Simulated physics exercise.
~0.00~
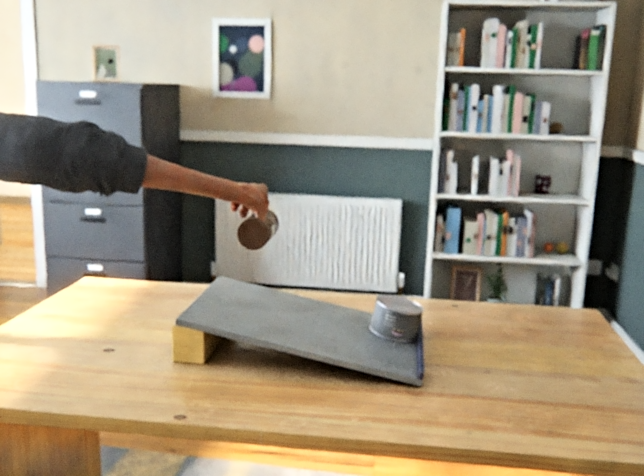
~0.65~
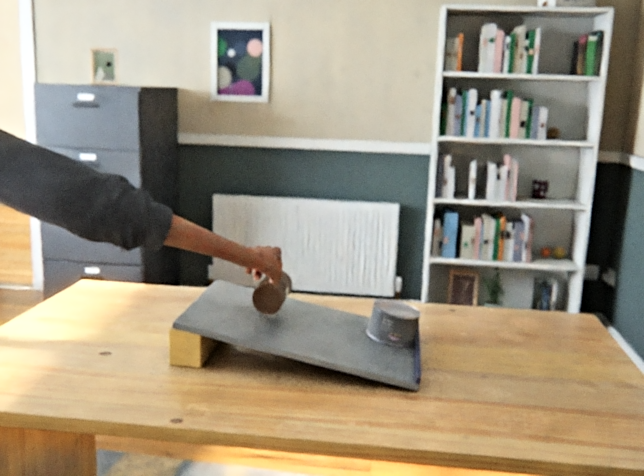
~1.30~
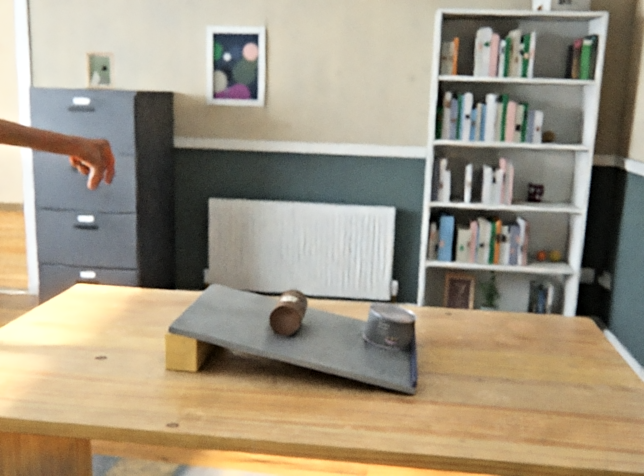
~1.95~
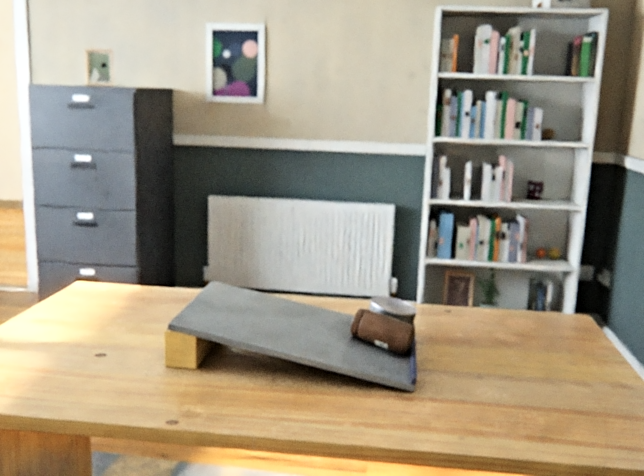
A brown jar was lowered on its side by a hand onto a sloping grey board, then let go as the hand drew back, and it rolled down to the right, ending up near the bottom beside the grey tub, which stayed put.
